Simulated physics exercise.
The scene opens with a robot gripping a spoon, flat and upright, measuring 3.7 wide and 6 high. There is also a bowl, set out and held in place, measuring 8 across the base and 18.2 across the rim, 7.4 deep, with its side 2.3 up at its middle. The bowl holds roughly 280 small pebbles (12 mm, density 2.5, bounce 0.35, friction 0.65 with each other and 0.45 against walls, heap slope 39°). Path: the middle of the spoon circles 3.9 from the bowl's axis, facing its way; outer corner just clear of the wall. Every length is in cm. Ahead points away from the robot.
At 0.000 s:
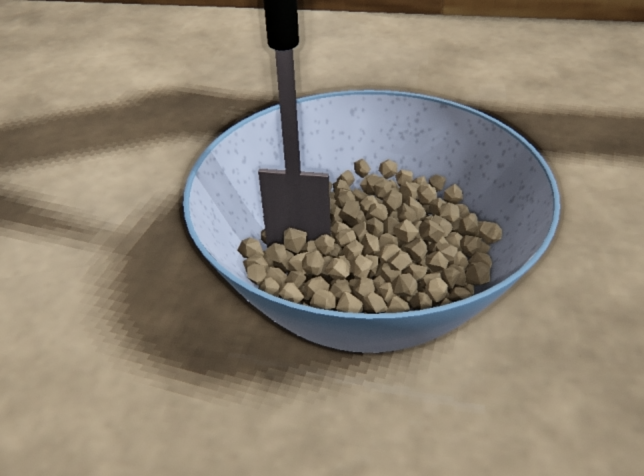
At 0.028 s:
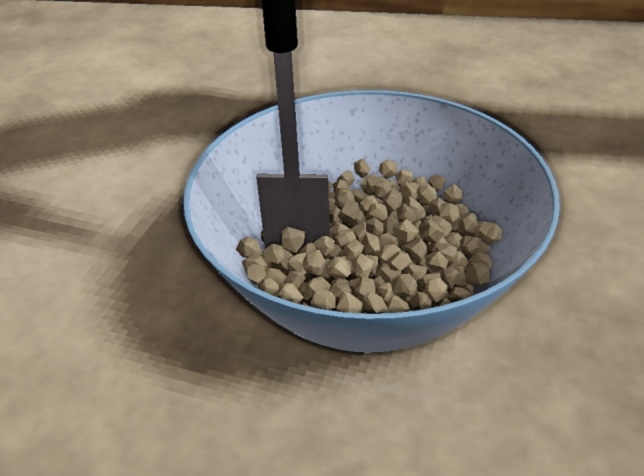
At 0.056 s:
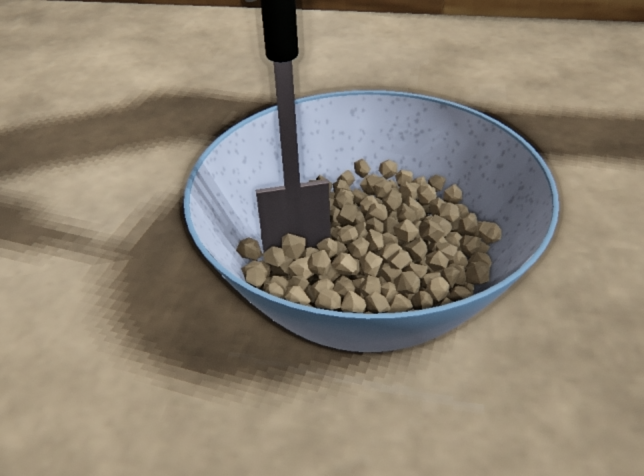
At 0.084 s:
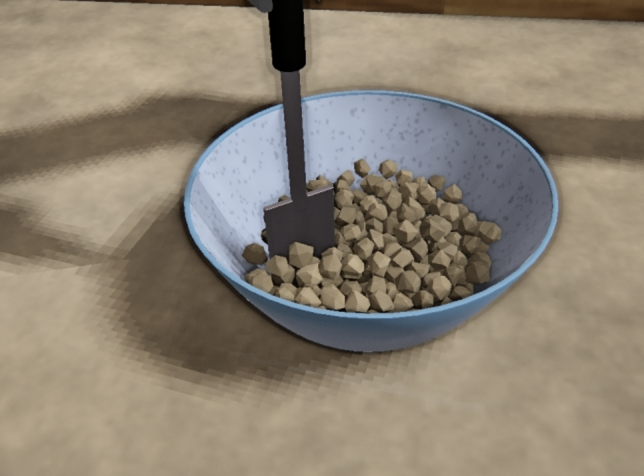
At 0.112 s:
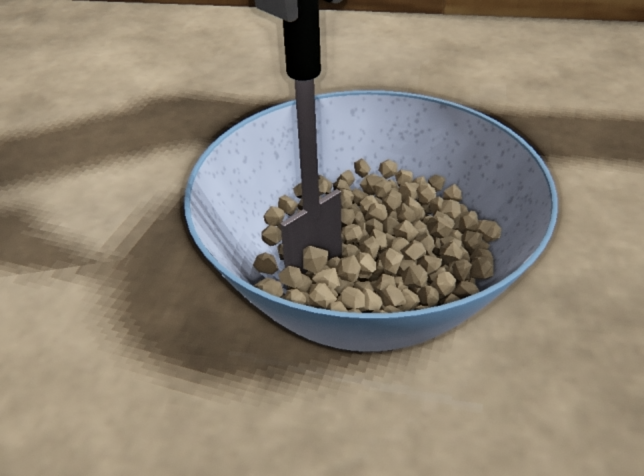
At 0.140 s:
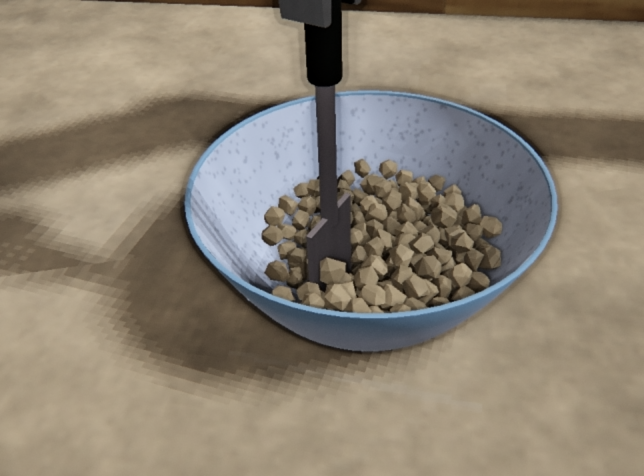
A pale blue speckled bowl with a darker blue rim, partly filled with small tan angular pebbles, sits on a mottled beige surface, seen from above at an angle by a still camera. A dark grey, flat-bladed spoon with a black handle stands upright in the bowl's left side. It sinks slightly, then sweeps rightward through the pebbles while turning nearly edge-on, nudging nearby ones aside.
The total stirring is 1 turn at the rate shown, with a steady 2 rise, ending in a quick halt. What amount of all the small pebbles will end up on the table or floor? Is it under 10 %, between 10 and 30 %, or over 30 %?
Under 10 %.
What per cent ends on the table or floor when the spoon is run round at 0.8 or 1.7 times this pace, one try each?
0 % and 15 %.
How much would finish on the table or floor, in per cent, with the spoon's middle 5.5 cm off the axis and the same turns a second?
Around 0 in a hundred.
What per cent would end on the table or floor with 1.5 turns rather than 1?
I'd expect some 5 per cent.
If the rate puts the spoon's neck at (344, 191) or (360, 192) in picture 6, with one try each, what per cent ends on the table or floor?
So, roughly 5 percent the first time and 10 percent the second.
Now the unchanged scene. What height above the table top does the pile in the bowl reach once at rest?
The top sits some 6.5 cm up.
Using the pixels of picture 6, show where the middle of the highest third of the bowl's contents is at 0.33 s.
Look near (461, 184) for its middle.
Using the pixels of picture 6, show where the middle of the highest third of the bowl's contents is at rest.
Centre of top third: Approx. (313, 235).
After 0.33 s, 181° round, highest piece 8 above the table; 275 in the bowl, 1 in flight or on the tool.
After 0.53 s, 293° round, highest piece 9 above the table; 270 in the bowl, 1 on the table or floor, 5 in flight or on the tool.
After 0.82 s, 0° round, highest piece 6 above the table; 269 in the bowl, 7 on the table or floor.
After 1.52 s, 0° round, highest piece 6 above the table; 269 in the bowl, 7 on the table or floor.
In the end, 269 in the bowl, 7 on the table or floor. That is 3 % on the table or floor.
